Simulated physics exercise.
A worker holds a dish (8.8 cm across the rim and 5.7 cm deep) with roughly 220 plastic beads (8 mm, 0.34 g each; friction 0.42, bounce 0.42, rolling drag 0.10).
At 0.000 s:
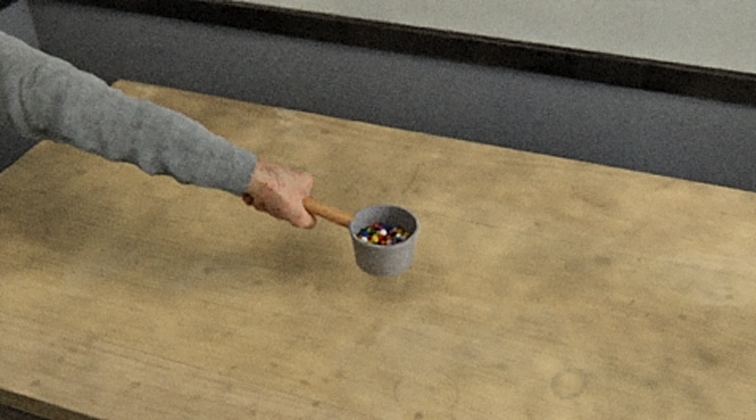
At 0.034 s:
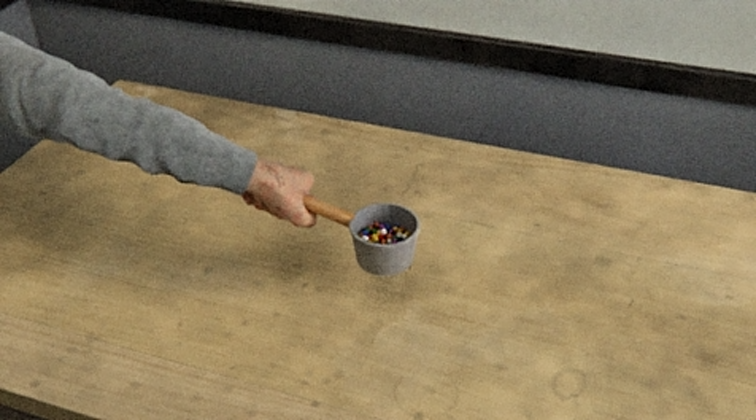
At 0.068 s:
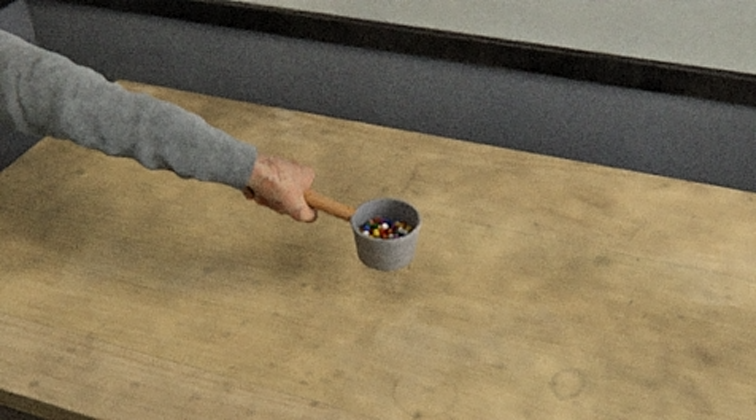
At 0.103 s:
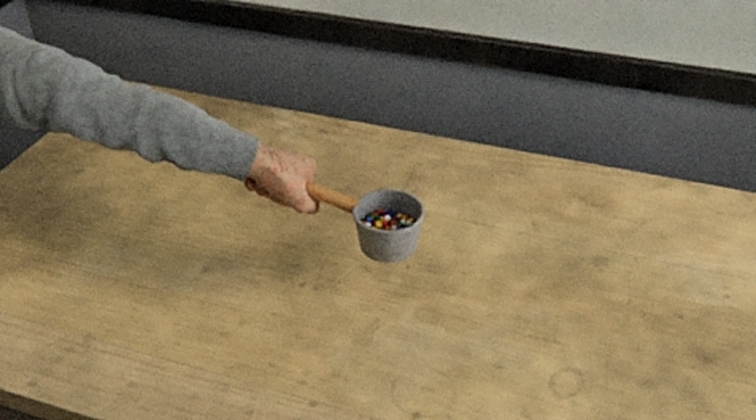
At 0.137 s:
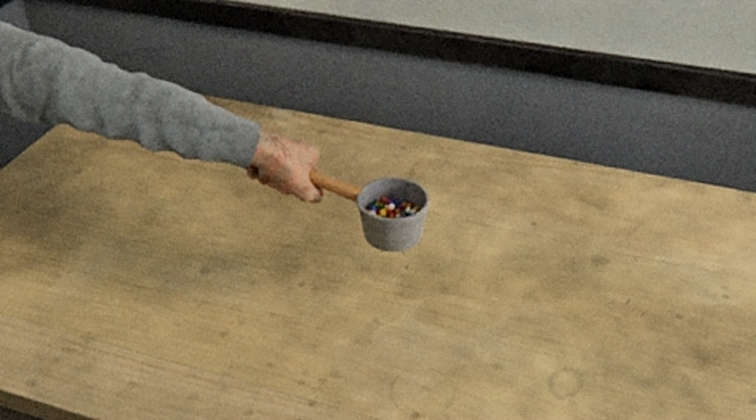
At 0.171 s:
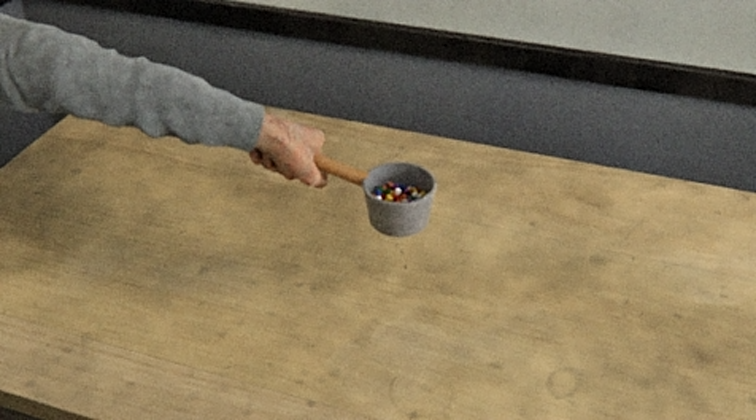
A hand holds a gray dish of colorful beads and lifts it slightly up and rightward.
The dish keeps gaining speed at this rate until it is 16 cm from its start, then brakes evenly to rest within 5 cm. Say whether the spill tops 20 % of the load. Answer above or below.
Share spilt, set against 20 %: Below.
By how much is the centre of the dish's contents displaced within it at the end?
About 0.5 cm.
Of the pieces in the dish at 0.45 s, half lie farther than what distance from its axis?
Roughly 2.5 cm.
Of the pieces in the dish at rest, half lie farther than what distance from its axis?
Roughly 2.5 cm.
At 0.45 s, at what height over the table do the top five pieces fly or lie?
About 31 cm.
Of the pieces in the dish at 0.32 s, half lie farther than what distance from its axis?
Some 2.5 cm.
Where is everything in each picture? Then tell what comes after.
Dish at (384, 251); tilt 0 degrees; moved 0.0 cm; top of the load at (388, 229), in the first frame.
Dish at (385, 250); tilt 0 degrees; moved 0.3 cm; top of the load at (389, 228), in the second frame.
Dish at (386, 245); tilt 0 degrees; moved 1.2 cm; top of the load at (390, 223), in the third frame.
Dish at (389, 236); tilt 0 degrees; moved 2.9 cm; top of the load at (393, 215), in the fourth frame.
Dish at (393, 224); tilt 0 degrees; moved 5.1 cm; top of the load at (397, 203), in the fifth frame.
Dish at (399, 209); tilt 0 degrees; moved 7.9 cm; top of the load at (403, 188). Its speed is now 0.93 m/s, in the sixth frame.
Then, at 0.32 s, dish 100 %; middle of the pieces not yet landed near (445, 120).
Then, at 0.45 s, dish 90 %, in the air 10 %; middle of the pieces not yet landed near (453, 126).
After 0.56 s, dish 90 %, in the air 10 %; middle of the pieces not yet landed near (447, 138).
After 0.67 s, dish 90 %, fallen right of where it stops 10 %; middle of the pieces not yet landed near (441, 134).
In the end, at 1.0 s, dish 90 %, fallen right of where it stops 10 %.
